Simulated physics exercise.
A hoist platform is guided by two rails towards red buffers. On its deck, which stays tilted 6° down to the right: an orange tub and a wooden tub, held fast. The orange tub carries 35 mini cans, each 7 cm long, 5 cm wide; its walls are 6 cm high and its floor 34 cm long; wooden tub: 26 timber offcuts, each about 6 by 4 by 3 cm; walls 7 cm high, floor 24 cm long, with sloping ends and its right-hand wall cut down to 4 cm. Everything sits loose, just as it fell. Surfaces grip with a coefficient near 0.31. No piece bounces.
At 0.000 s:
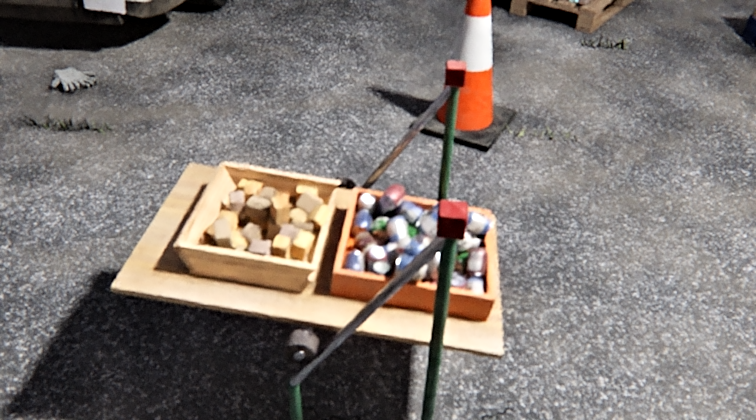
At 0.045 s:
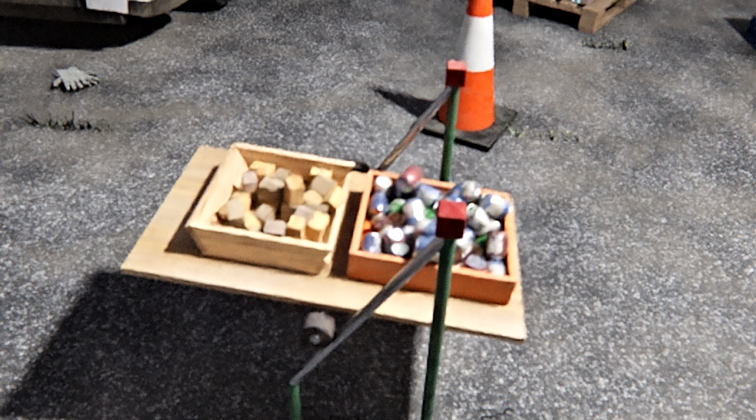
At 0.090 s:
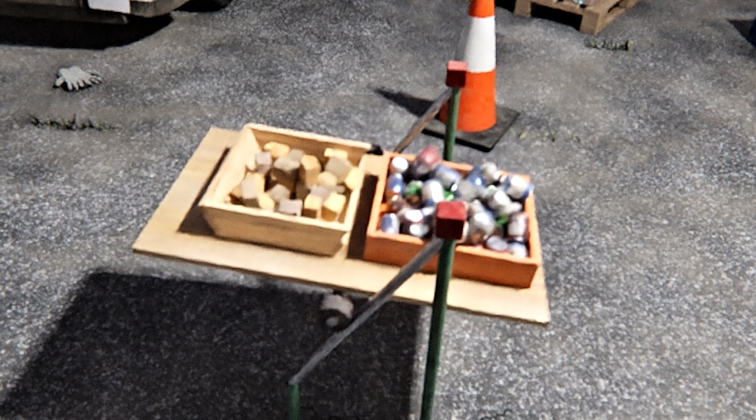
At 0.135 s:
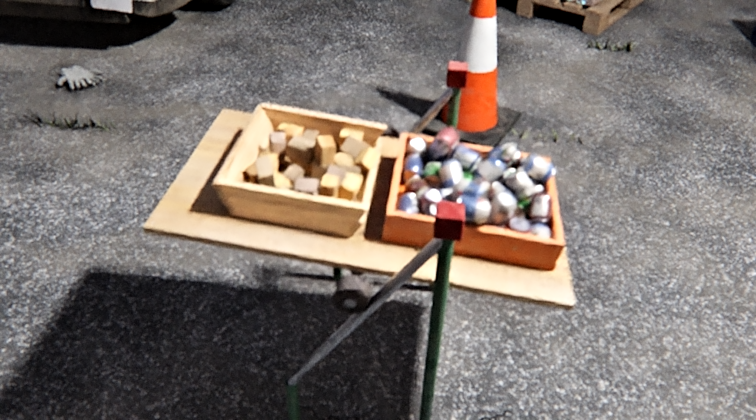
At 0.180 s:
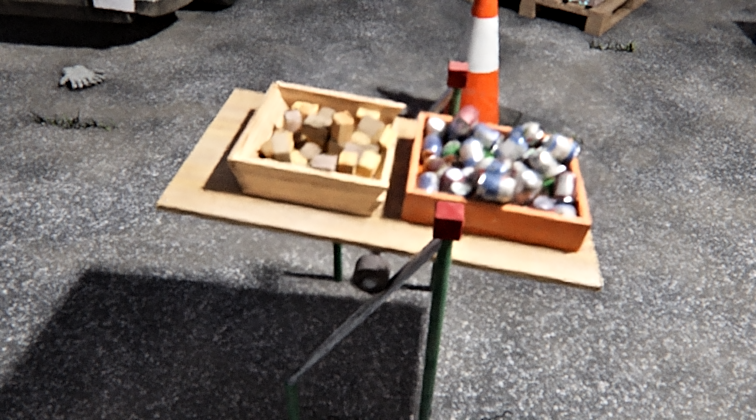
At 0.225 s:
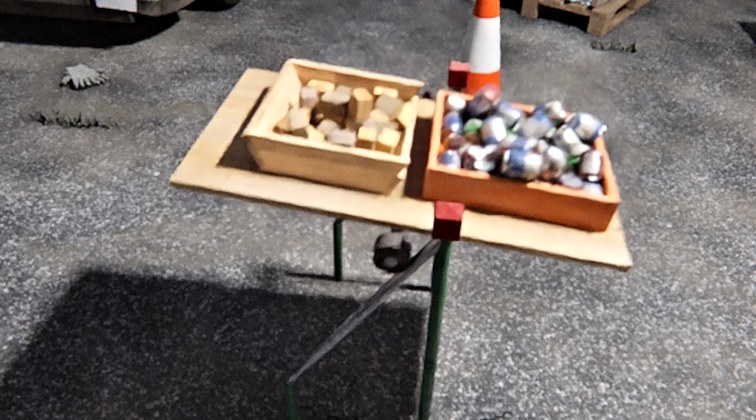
The video shows a wooden platform carrying a wooden tub of timber offcuts and an orange tub of small cans, rising steadily and drifting rightward along sloping rails towards red buffers, while both tubs stay in place on its deck.
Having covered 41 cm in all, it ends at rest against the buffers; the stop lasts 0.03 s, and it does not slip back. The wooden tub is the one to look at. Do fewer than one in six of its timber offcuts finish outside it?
No, more than one in six do.
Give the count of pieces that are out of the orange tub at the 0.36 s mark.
Out so far from the orange tub: Around 2.
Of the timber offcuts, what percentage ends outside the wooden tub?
About 60 per cent.
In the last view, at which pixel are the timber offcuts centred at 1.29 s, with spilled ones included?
Near (466, 129).
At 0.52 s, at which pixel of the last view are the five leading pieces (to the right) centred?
About (682, 141).
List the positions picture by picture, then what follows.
In the first picture (we follow the rim corner now nearest the camera), wooden tub at (317, 267); orange tub at (489, 296); 0 cm up the rails; nothing out yet.
Wooden tub at (333, 248); orange tub at (510, 279); 7 cm up the rails, in the second picture.
Wooden tub at (350, 228); orange tub at (533, 261); 14 cm up the rails, in the third picture.
Wooden tub at (369, 207); orange tub at (558, 242); 22 cm up the rails, in the fourth picture.
Wooden tub at (389, 185); orange tub at (584, 221); 29 cm up the rails, in the fifth picture.
Wooden tub at (410, 161); orange tub at (612, 199); 36 cm up the rails; nothing out yet, in the sixth picture.
After 0.24 s, it meets the buffers.
After 0.36 s, 2 of 35 out of the orange tub and 3 of 26 out of the wooden tub.
After 0.52 s, 8 of 35 out of the orange tub and 16 of 26 out of the wooden tub.
After 0.74 s, 14 of 35 out of the orange tub and 17 of 26 out of the wooden tub.
Final count (at 1.29 s), 14 of 35 out of the orange tub and 16 of 26 out of the wooden tub. Asked share, 16 of 26, 62 per cent.
